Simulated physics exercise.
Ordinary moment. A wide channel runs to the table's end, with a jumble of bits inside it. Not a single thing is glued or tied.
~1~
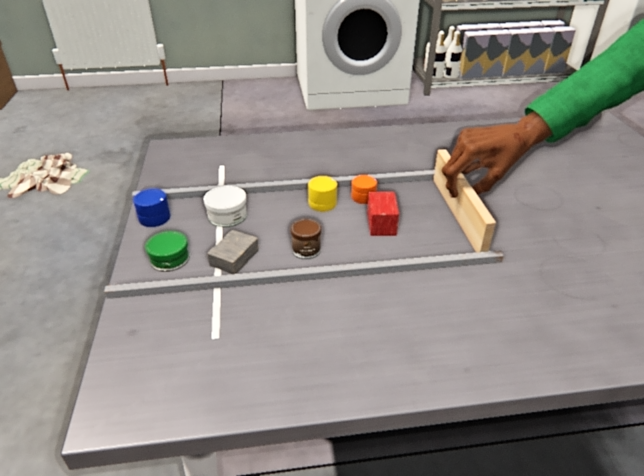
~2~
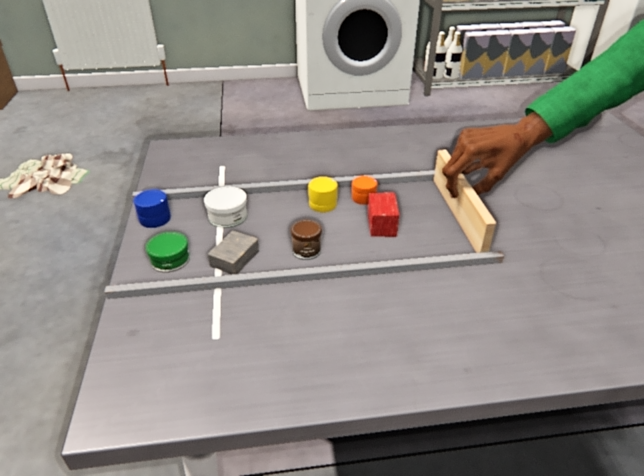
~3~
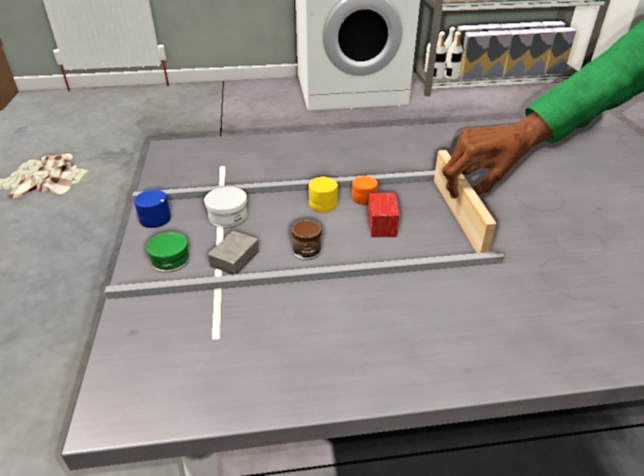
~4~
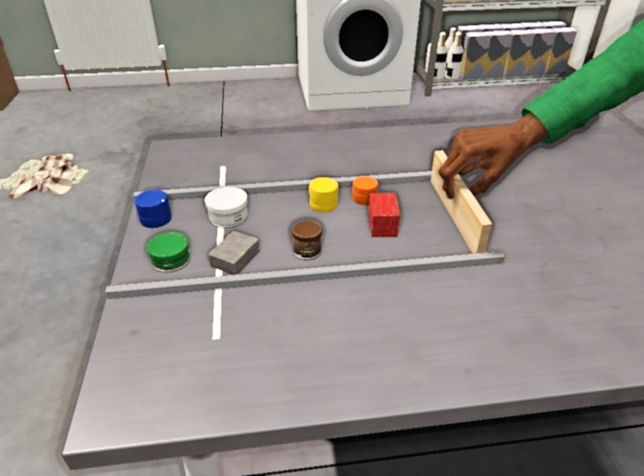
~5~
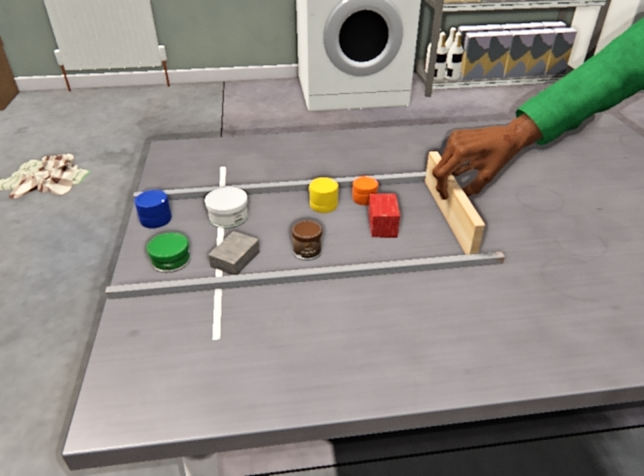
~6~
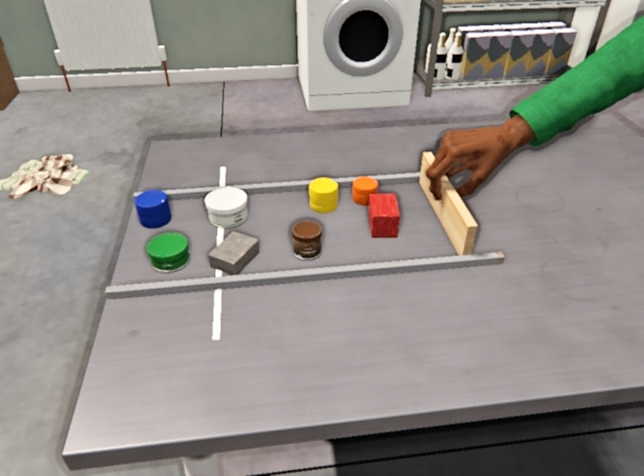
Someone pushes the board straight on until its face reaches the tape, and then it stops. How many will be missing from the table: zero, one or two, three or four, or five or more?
I expect the edge to claim none.
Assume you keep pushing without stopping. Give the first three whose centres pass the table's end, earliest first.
Sequence: Blue lid, green tin, white tin.
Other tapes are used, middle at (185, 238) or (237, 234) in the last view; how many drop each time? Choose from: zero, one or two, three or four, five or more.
First tape: Either one or two; second tape: Zero.
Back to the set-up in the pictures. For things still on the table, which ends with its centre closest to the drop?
Blue lid.
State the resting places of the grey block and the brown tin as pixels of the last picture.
First at (171, 262); second at (203, 253).
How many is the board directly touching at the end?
4.
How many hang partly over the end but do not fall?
In total, 1 of them.
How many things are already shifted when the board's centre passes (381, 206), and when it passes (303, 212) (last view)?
At the first point the count is 2, at the second it's 4.
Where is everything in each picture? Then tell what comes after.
In the first frame, blue lid (152, 208); green tin (168, 251); white tin (226, 206); board (461, 199); tape (219, 234).
In the second frame, green tin (169, 252); red block (383, 214).
In the third frame, white tin (227, 207); yellow lid (323, 195).
In the fourth frame, blue lid (153, 209); grey block (235, 253).
In the fifth frame, green tin (169, 252); brown tin (307, 240).
In the sixth frame, blue lid (153, 209); green tin (169, 252); white tin (227, 208); board (445, 202); tape (220, 235).
A little later, none off yet; blue lid at rest near (153, 209); green tin at rest near (169, 252); white tin at rest near (227, 208).
Next, none off yet; blue lid at rest near (153, 209); green tin at rest near (169, 252); white tin shifted a little near (211, 211).
When it is over, the number that fall off is zero.
